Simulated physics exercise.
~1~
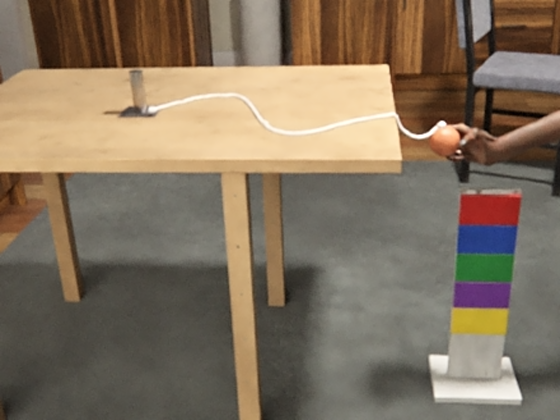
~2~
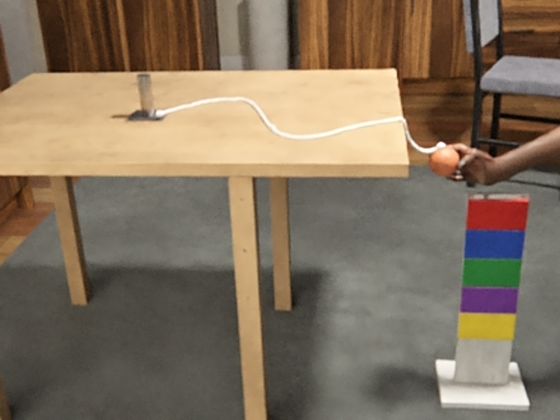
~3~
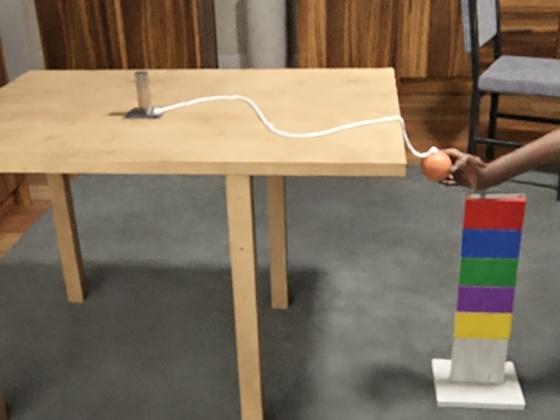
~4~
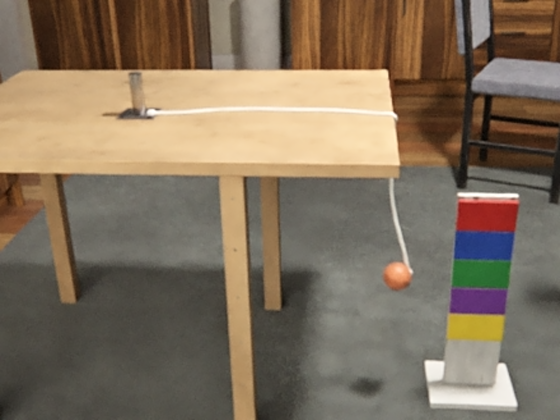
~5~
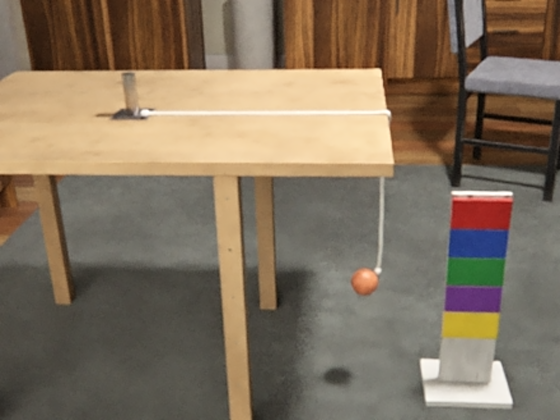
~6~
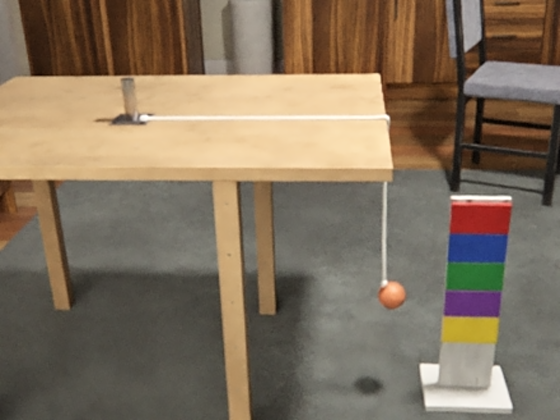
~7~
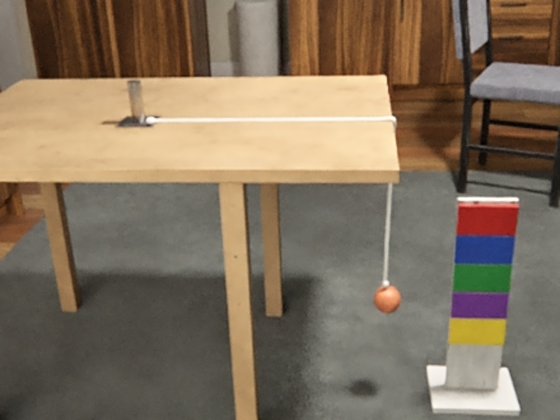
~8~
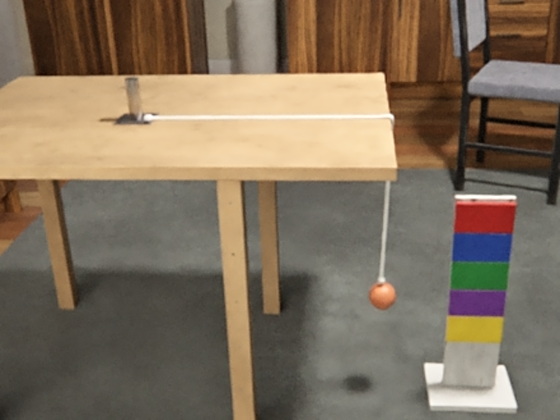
In a room with a grey floor and wooden panelling, a slightly swaying camera looks from the front at a pale wooden table. A white cord runs slack from a small metal fixture on the tabletop to an orange ball held by a hand beyond the right edge, near an upright board banded red, blue, green, purple and yellow. The hand lowers the ball slightly, then lets go and withdraws. The ball drops, pulling the cord straight, and swings left, then right. It finally hangs almost still below the table edge, level with the purple band.
